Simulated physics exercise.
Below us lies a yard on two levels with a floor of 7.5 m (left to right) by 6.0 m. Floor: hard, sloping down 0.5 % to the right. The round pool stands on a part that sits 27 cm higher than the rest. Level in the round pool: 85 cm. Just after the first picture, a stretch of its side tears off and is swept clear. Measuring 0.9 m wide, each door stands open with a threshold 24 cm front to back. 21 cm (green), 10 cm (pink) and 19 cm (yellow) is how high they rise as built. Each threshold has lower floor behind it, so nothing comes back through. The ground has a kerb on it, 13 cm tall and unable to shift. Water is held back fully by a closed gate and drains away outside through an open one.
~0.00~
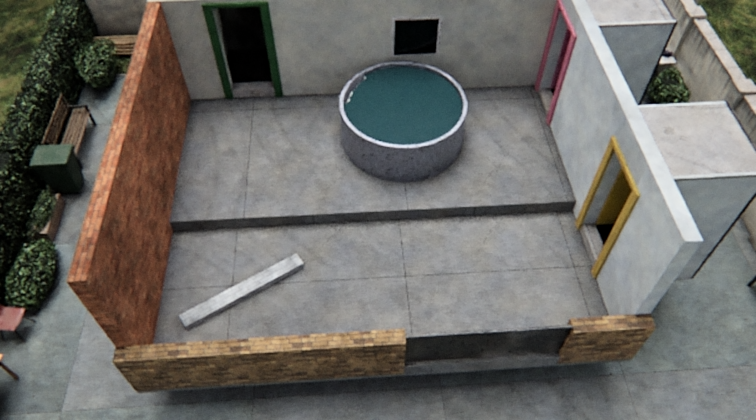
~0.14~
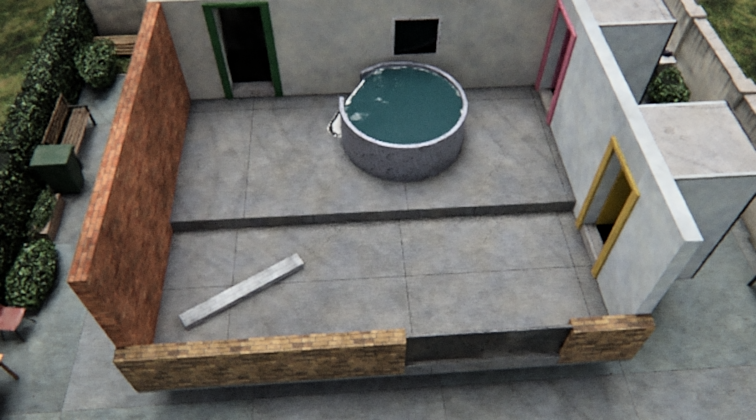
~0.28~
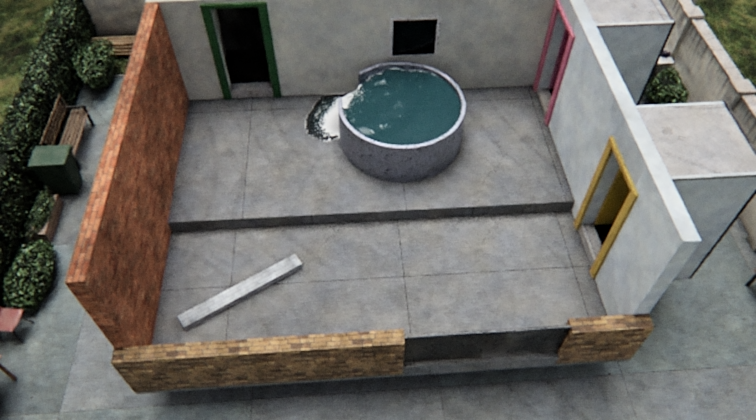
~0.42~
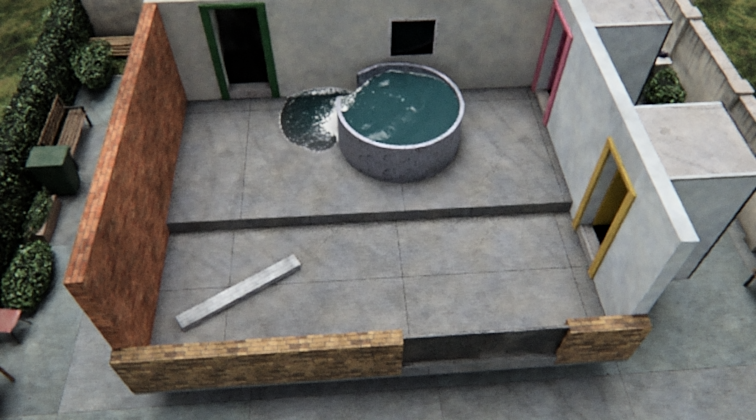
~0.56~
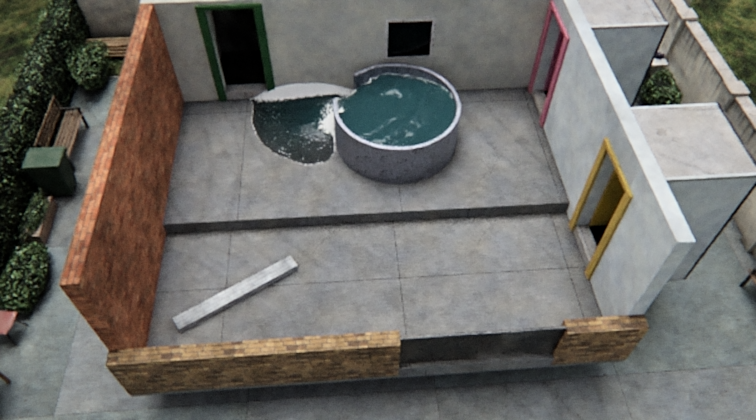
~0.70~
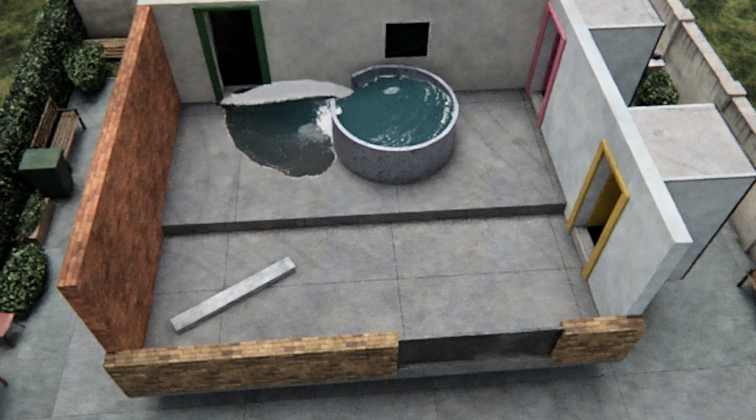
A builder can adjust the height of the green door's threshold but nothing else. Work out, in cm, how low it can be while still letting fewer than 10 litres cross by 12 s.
No lower than about 24 cm.
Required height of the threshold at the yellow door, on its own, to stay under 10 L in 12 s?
Yellow: 17 cm.
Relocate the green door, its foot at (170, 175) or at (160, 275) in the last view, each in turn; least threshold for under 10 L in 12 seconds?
Around 24 and 15 cm respectively.
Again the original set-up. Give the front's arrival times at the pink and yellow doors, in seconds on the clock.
Pink door 2.8 seconds, yellow door 7.0 seconds.
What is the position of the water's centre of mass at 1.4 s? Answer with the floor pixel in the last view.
About (352, 132).
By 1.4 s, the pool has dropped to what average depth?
I'd put it at some 62 centimetres on average.
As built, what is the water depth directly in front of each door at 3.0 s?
Green door: 18 cm; pink door: 6 cm; yellow door: 0 cm.
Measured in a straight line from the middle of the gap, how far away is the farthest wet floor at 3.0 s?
I make it some 6.2 m.
After 1.4 s water covers 20 % of the floor, deepest (52 cm) near (191, 104); 20 cm at the green door, 2 litres in over its 21 cm threshold.
After 3.0 s water covers 35 % of the floor, deepest (37 cm) near (187, 127); 18 cm at the green door, 3 litres in over its 21 cm threshold.
After 12.0 s water covers 85 % of the floor, deepest (20 cm) near (552, 220); 9 cm at the green door, 20 litres in over its 21 cm threshold.
At the green door as built, the water arrived by 0.7 s and peaked near 28 cm at 0.7 s.
With a threshold of 19.5 cm, 28 litres would have come in within the 12 s; with 26.5 cm, 4 litres. So under 10 litres takes about 24 cm.
